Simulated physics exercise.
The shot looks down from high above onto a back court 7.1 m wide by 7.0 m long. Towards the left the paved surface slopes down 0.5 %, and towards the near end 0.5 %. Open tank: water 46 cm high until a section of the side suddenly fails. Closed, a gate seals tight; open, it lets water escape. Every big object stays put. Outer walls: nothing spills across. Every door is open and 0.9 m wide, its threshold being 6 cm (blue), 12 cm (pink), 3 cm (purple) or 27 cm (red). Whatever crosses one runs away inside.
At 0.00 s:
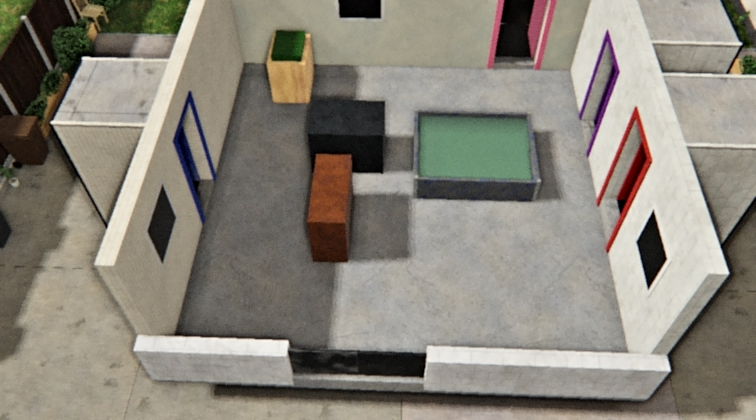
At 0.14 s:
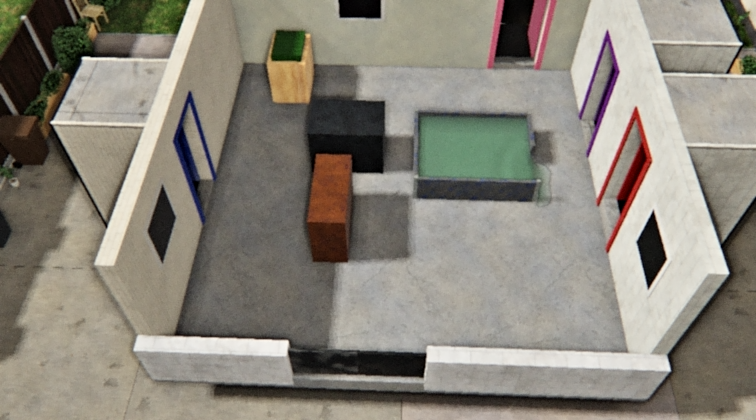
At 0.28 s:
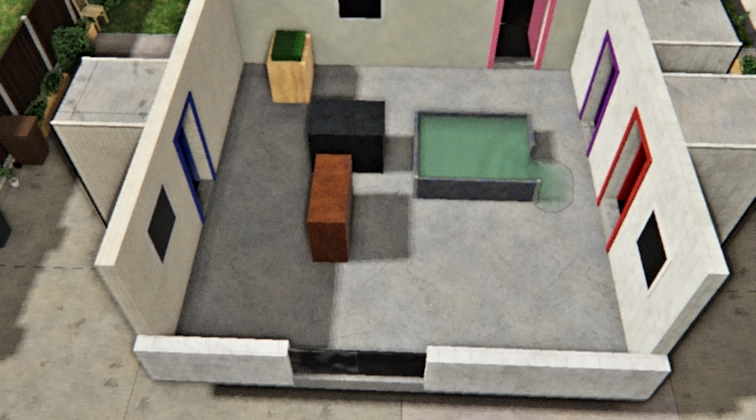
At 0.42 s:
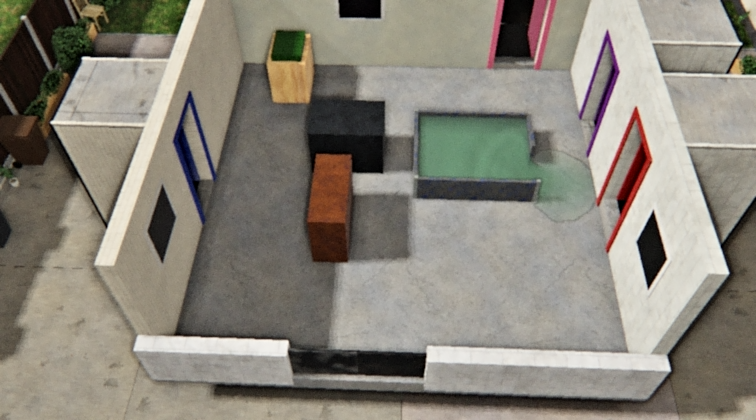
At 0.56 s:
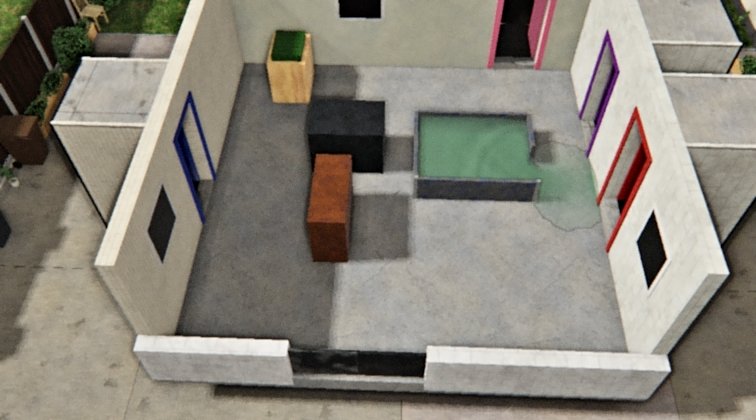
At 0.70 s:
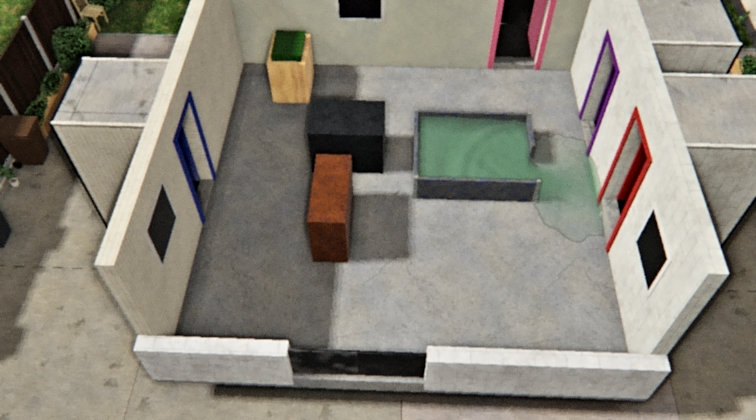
Green water pours from the open tank's right side and spreads across the grey floor.
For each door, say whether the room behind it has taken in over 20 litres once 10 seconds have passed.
One by one: The blue door will see an amount within the limit come in; the pink door will see an amount within the limit come in; the purple door will see too much water come in; the red door will see an amount within the limit come in.
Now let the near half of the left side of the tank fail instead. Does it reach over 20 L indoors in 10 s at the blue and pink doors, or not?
Here's how it goes: Blue exceeds it, pink falls short.
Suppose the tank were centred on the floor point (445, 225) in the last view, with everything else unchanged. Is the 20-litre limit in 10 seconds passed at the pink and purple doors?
For the pink door, the amount is acceptable; for the purple door, the amount is acceptable.
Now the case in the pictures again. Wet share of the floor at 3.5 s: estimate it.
Wet share: About 25 %.
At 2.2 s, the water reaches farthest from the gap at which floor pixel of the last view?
I'd put it close to (629, 375).
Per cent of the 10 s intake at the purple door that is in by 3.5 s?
Roughly 60%.
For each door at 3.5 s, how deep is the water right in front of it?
Centimetres: Blue 0 / pink 9 / purple 6 / red 14.
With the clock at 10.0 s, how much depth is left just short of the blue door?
Some 3.0 cm.
After 1.4 s water covers 5 % of the floor and is deepest (32 cm) near (592, 191); blue door not reached, pink door not reached, purple door 7 cm at the sill, 2 L in, red door 21 cm at the sill, 0 L in.
After 2.2 s water covers 15 % of the floor and is deepest (30 cm) near (592, 191); blue door not reached, pink door not reached, purple door 8 cm at the sill, 11 L in, red door 20 cm at the sill, 0 L in.
After 3.5 s water covers 25 % of the floor and is deepest (20 cm) near (592, 191); blue door not reached, pink door 9 cm at the sill, 0 L in, purple door 6 cm at the sill, 28 L in, red door 14 cm at the sill, 0 L in.
After 6.0 s water covers 55 % of the floor and is deepest (14 cm) near (592, 191); blue door not reached, pink door 8 cm at the sill, 0 L in, purple door 5 cm at the sill, 43 L in, red door 10 cm at the sill, 0 L in.
After 10.0 s water covers 80 % of the floor and is deepest (10 cm) near (169, 359); blue door 3 cm at the sill, 0 L in, pink door 4 cm at the sill, 0 L in, purple door 3 cm at the sill, 48 L in, red door 6 cm at the sill, 0 L in.
